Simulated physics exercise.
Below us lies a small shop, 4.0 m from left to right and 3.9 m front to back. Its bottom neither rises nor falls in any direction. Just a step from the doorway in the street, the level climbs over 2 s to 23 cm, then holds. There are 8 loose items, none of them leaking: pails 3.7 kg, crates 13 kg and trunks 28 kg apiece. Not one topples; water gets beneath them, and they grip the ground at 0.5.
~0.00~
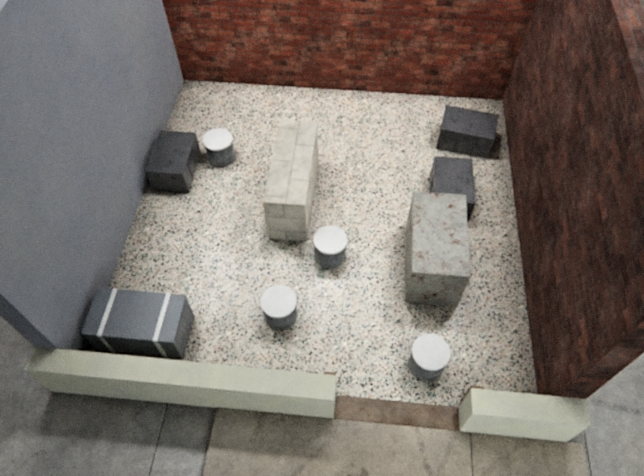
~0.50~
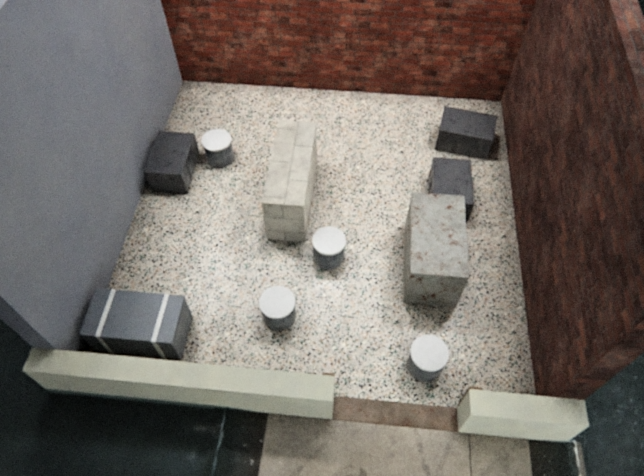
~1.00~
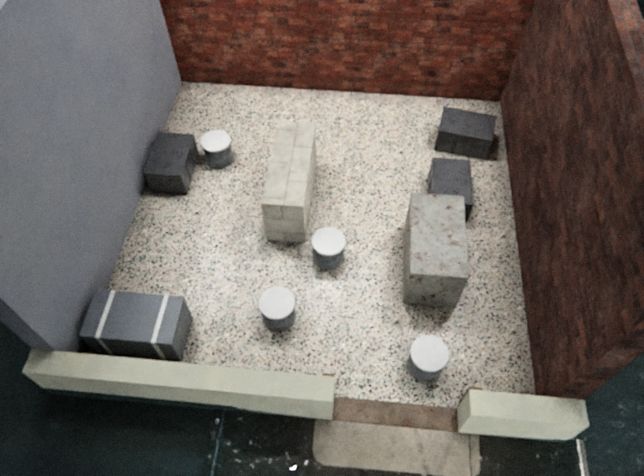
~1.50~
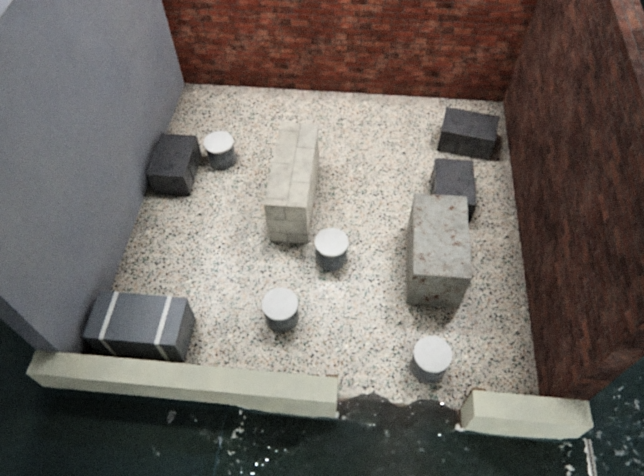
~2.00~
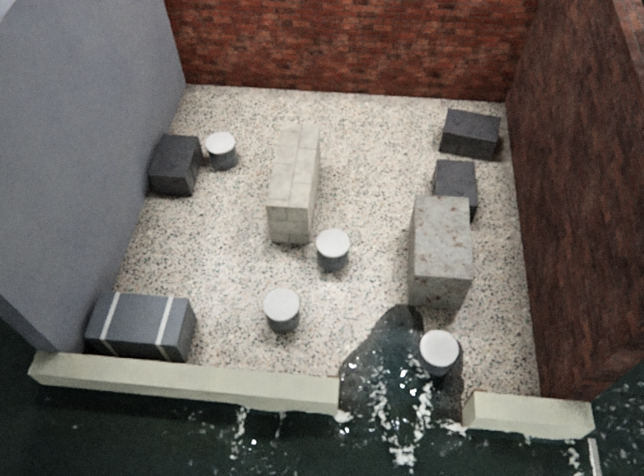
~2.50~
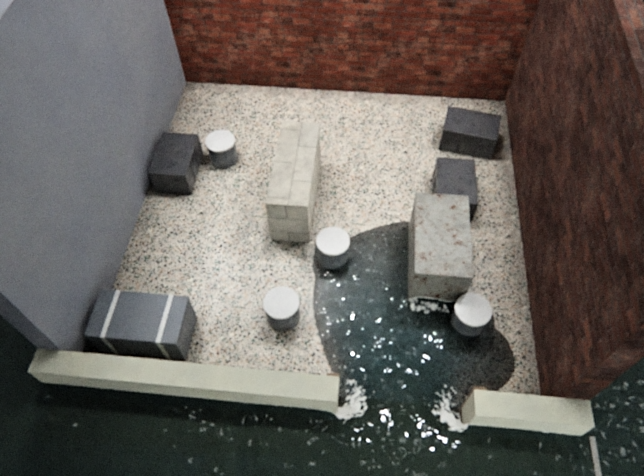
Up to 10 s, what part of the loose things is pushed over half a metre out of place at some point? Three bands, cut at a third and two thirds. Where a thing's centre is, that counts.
Band: One third to two thirds.
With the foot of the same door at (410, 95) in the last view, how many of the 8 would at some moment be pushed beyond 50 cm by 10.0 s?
In that case the number is 7.
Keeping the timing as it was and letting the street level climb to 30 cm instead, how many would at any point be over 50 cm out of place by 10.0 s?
Result: 6.
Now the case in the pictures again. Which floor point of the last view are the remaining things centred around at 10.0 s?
Centred roughly on (341, 201).
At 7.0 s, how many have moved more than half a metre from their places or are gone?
3 of them.
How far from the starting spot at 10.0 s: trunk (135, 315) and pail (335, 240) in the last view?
Respectively 0 and 150 centimetres.
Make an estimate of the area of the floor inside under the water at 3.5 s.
Somewhere around 6.0 m2, roughly.
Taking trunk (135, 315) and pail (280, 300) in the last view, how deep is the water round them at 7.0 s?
First about 4 cm, second about 3 cm.
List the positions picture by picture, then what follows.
A pail at (431, 351) rests on the ground; a pail at (218, 139), on the bottom; water covers 0.0 m2; 0 of 8 have shifted, in the first frame.
A pail at (430, 352) rests on the ground; a pail at (216, 139) rests on the ground; water covers 0.0 m2; 0 of 8 have shifted, in the second frame.
A pail at (430, 353) rests on the ground; a pail at (216, 140), on the bottom; water covers 0.0 m2; 0 of 8 have shifted, in the third frame.
A pail at (433, 353), on the bottom; a pail at (218, 142) rests on the ground; water covers 0.0 m2; 0 of 8 have shifted, in the fourth frame.
A pail at (439, 347), on the bottom, 8 cm from its start; a pail at (220, 142) rests on the ground; water covers 0.6 m2; 1 of 8 have shifted, in the fifth frame.
A pail at (474, 309), on the bottom, 56 cm from its start; a pail at (220, 140) rests on the ground; water covers 1.9 m2; 1 of 8 have shifted, in the sixth frame.
After 3.5 s 2 of 8 are over 50 cm from their spots; 2 afloat.
After 4.5 s 2 of 8 are over 50 cm from their spots; 2 afloat.
After 7.0 s 3 of 8 are over 50 cm from their spots; 3 afloat.
After 10.0 s 5 of 8 are over 50 cm from their spots, and 5 have been at some point; 7 afloat.
